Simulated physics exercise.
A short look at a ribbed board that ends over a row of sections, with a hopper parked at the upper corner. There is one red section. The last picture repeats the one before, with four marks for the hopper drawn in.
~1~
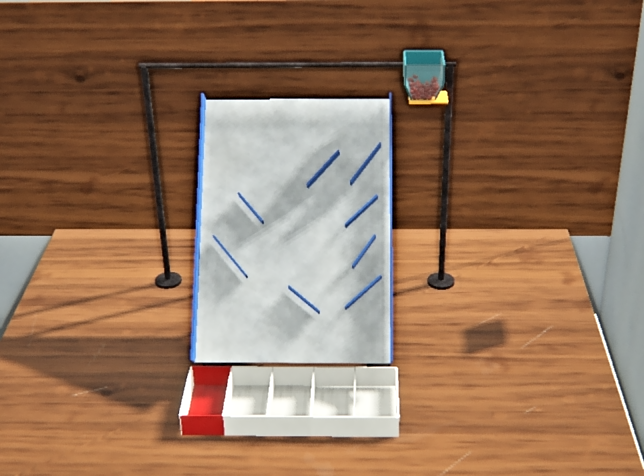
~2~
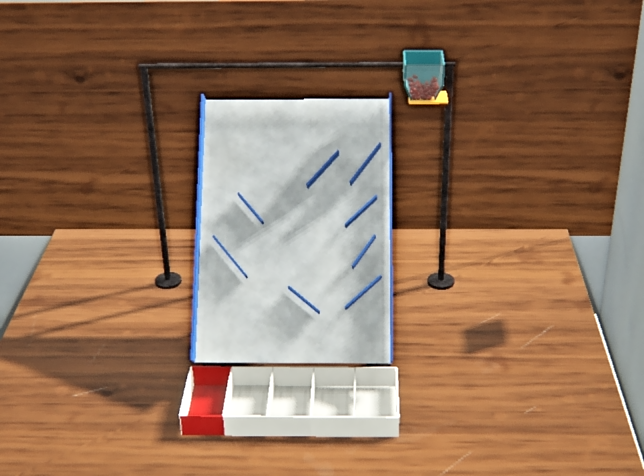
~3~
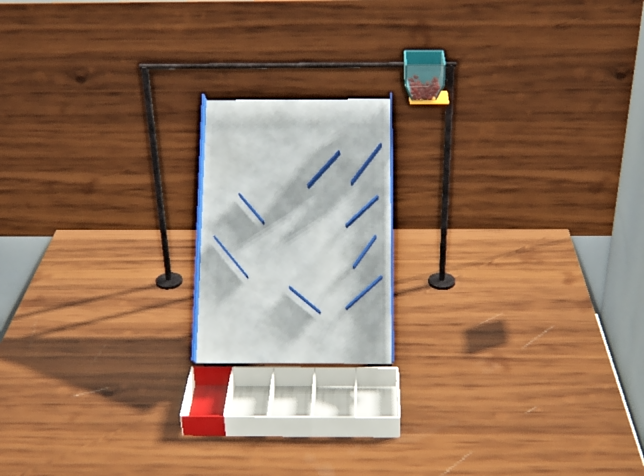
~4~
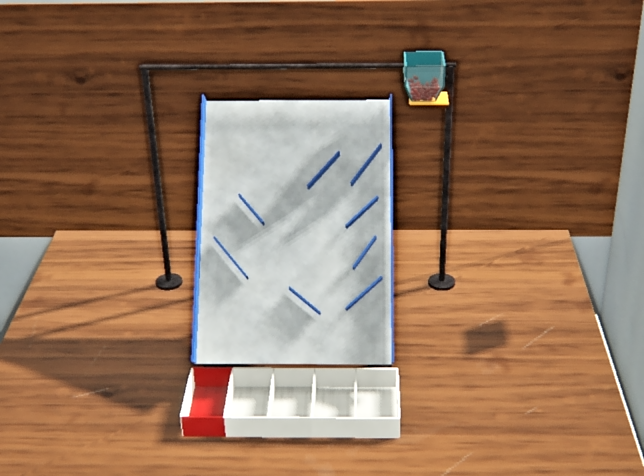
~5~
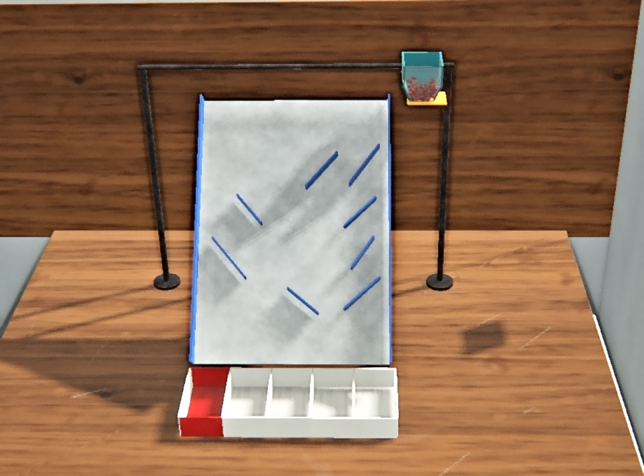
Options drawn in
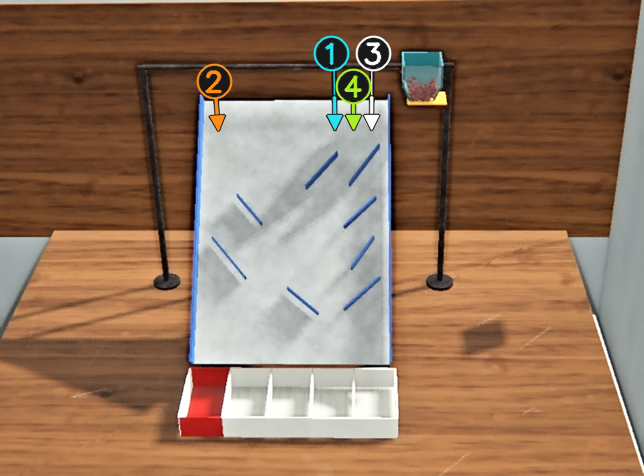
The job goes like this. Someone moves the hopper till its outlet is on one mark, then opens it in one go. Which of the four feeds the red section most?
2 works best here.
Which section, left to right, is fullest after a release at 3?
The fourth.
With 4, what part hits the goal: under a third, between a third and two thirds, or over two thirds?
Mark 4 gives under a third.
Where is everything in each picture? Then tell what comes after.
The first picture shows hopper at (426, 88), kidney beans, door shut.
The second picture shows ribs (307, 185) to (339, 150), (350, 182) to (380, 143), (238, 193) to (262, 221).
The third picture shows ribs (346, 225) to (378, 195), (214, 236) to (247, 276), (353, 266) to (376, 235).
The fourth picture shows ribs (289, 287) to (320, 312), (346, 308) to (382, 276).
The fifth picture shows red section at (201, 425), number 1 of 5 from the left.
On the marked copy, mark 1 meets the board at (334, 124); mark 2 meets the board at (218, 125); mark 3 meets the board at (371, 124); mark 4 meets the board at (353, 124).
With 1, a stray few in the red section, most in other sections, a small part outside the box.
With 2, about a third in the red section, about half in other sections, a stray few outside the box.
With 3, none in the red section, most in other sections, a small part held on the board, a stray few outside the box.
With 4, a stray few in the red section, most in other sections, a small part held on the board, a small part outside the box.
